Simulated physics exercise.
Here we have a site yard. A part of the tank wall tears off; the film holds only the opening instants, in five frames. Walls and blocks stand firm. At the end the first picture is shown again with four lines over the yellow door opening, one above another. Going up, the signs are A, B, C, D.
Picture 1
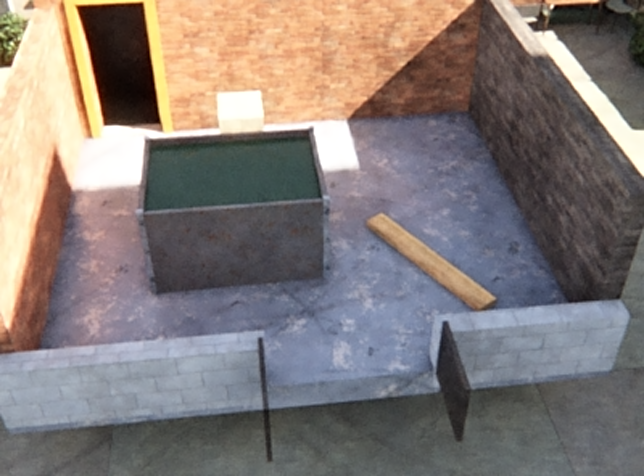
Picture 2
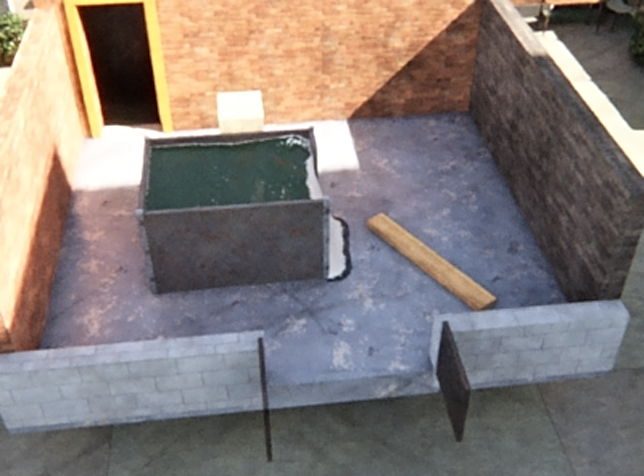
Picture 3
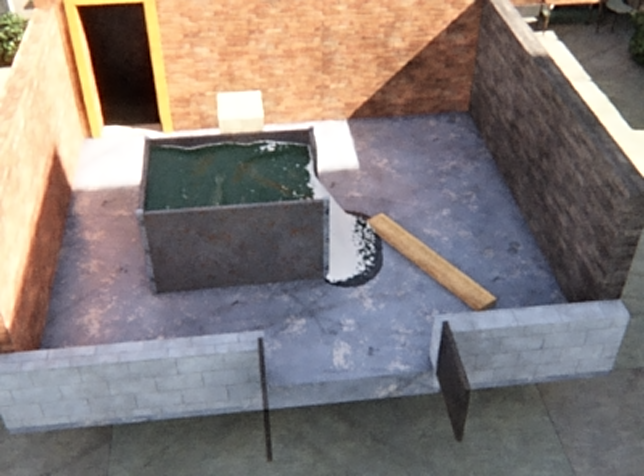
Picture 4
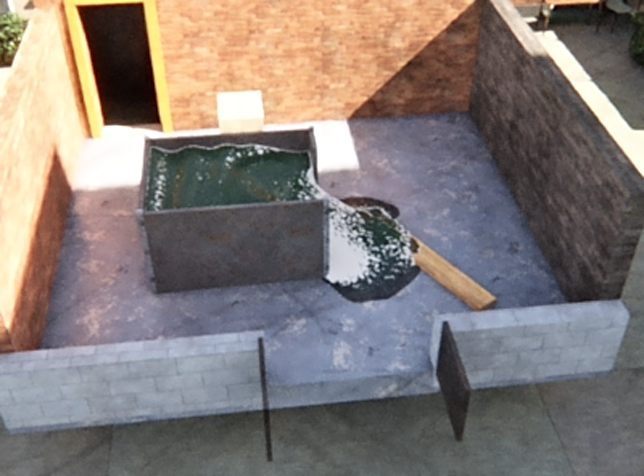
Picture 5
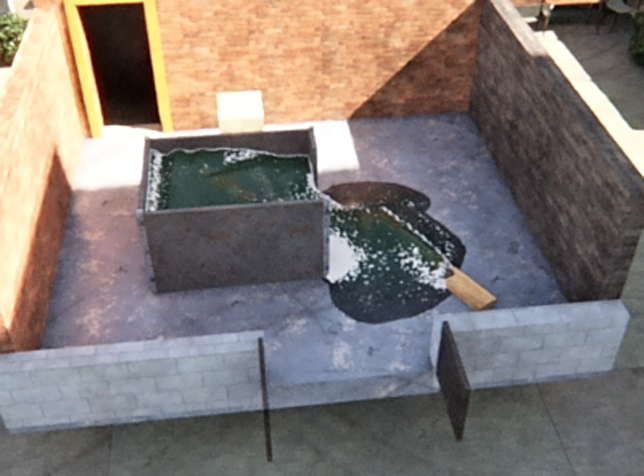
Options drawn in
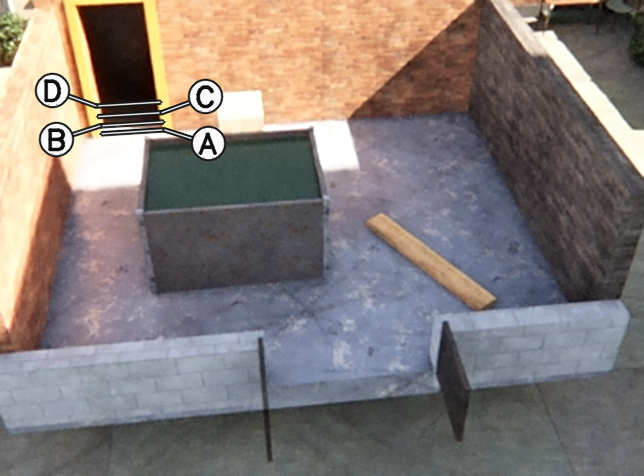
The footage shows a walled yard with a dark tank of green water and a wooden plank on the ground; water pours out of the tank's right side, spreads across the ground and covers much of the plank.
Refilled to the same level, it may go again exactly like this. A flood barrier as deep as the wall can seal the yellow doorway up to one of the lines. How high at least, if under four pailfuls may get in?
Use line B.
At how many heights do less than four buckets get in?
Three.
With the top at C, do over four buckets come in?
No, not at all.
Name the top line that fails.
That would be A.
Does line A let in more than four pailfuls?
Yes, that goes wrong.
On the marked copy, A at (133, 131); B at (131, 123); C at (130, 114); D at (128, 104); from the bottom up A, B, C, D.
With A, about 8 bucketfuls get in.
With B, a splash gets over, under a bucket.
With C, nothing gets over.
With D, nothing gets over.
